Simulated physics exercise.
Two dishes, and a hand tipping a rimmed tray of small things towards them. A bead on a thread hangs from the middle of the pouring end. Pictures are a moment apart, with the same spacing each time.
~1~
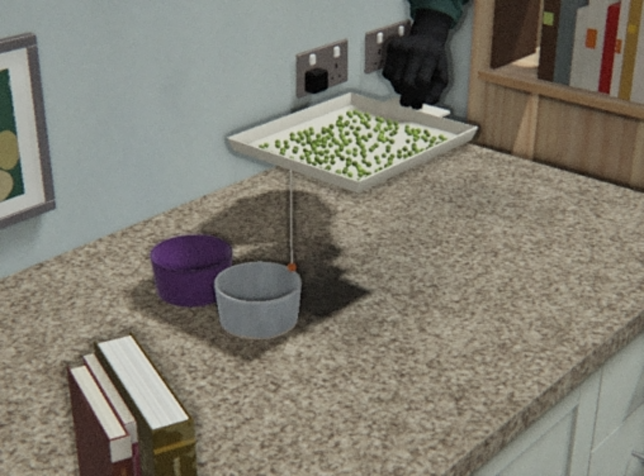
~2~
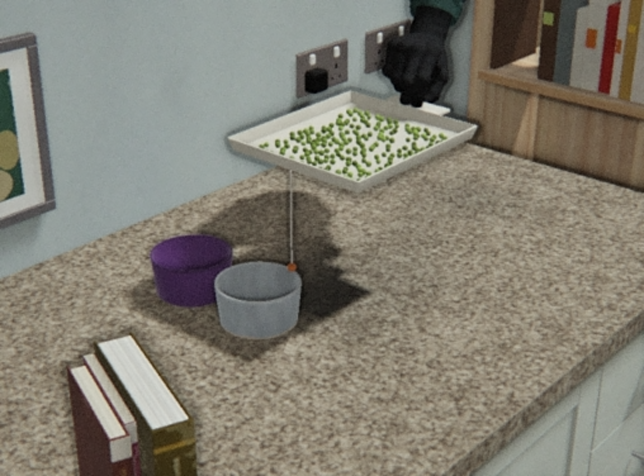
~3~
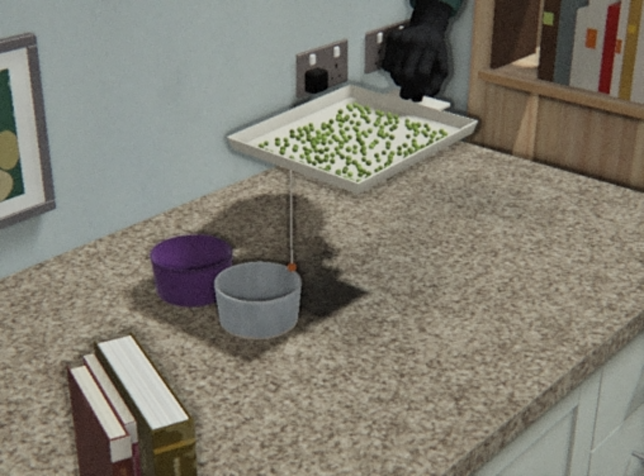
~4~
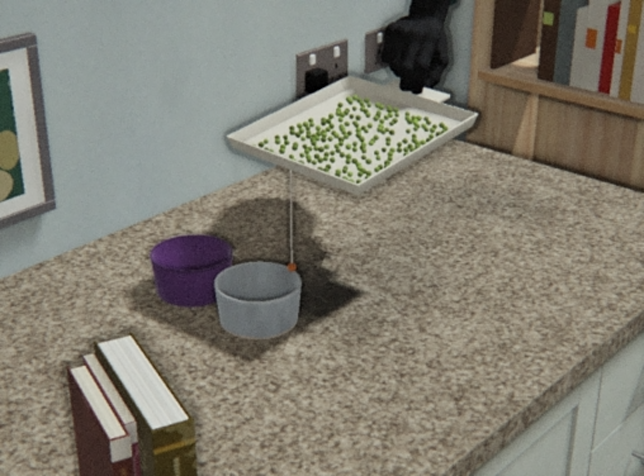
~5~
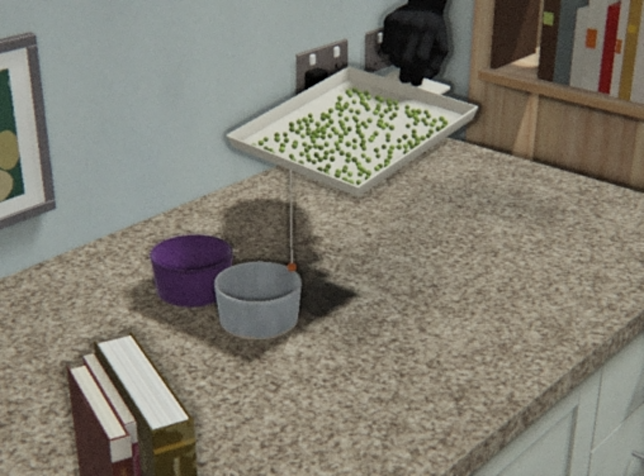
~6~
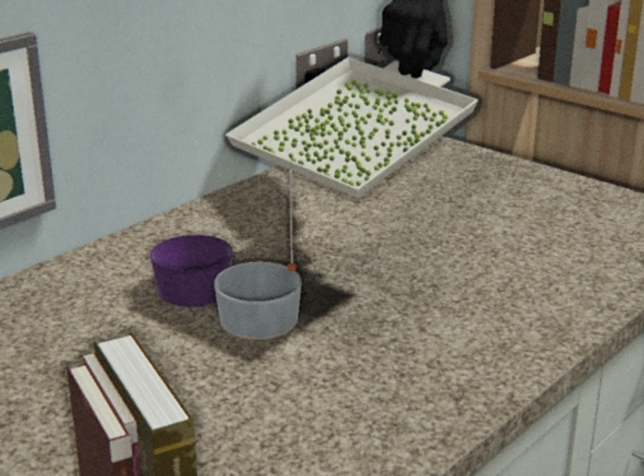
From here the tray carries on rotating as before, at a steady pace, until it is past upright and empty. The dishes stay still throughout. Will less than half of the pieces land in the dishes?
Yes, only a minority lands there.
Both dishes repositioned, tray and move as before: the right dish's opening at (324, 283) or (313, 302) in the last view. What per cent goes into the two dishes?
Trial 1 around 10 percent, trial 2 around 70 percent.
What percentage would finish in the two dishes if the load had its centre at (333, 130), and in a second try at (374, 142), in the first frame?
Estimates in order: 20 percent, 0 percent.
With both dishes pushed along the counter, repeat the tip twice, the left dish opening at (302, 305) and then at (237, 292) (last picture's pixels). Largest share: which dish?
Result, first place: The lefthand one; second place: The righthand one.
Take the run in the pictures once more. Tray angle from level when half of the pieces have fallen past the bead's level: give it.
About 100°.
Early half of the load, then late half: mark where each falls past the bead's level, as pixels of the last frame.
Around (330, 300), followed by around (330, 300).
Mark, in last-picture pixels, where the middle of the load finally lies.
I'd place the middle at about (326, 359).
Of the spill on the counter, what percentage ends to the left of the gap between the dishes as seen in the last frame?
Estimate: Near 0 per cent.
Soon after the last picture, tray tipped steeply; nearly all on the tray; a stray few outside both; a stray few in the air.
A little later, tray tipped right over; most on the tray; a stray few in the right dish; a small part outside both; a small part in the air.
Later still, tray tipped past a quarter turn; a small part in the right dish; most outside both.
At rest, tray tipped past a quarter turn; a small part in the right dish; none in the left dish; most outside both.
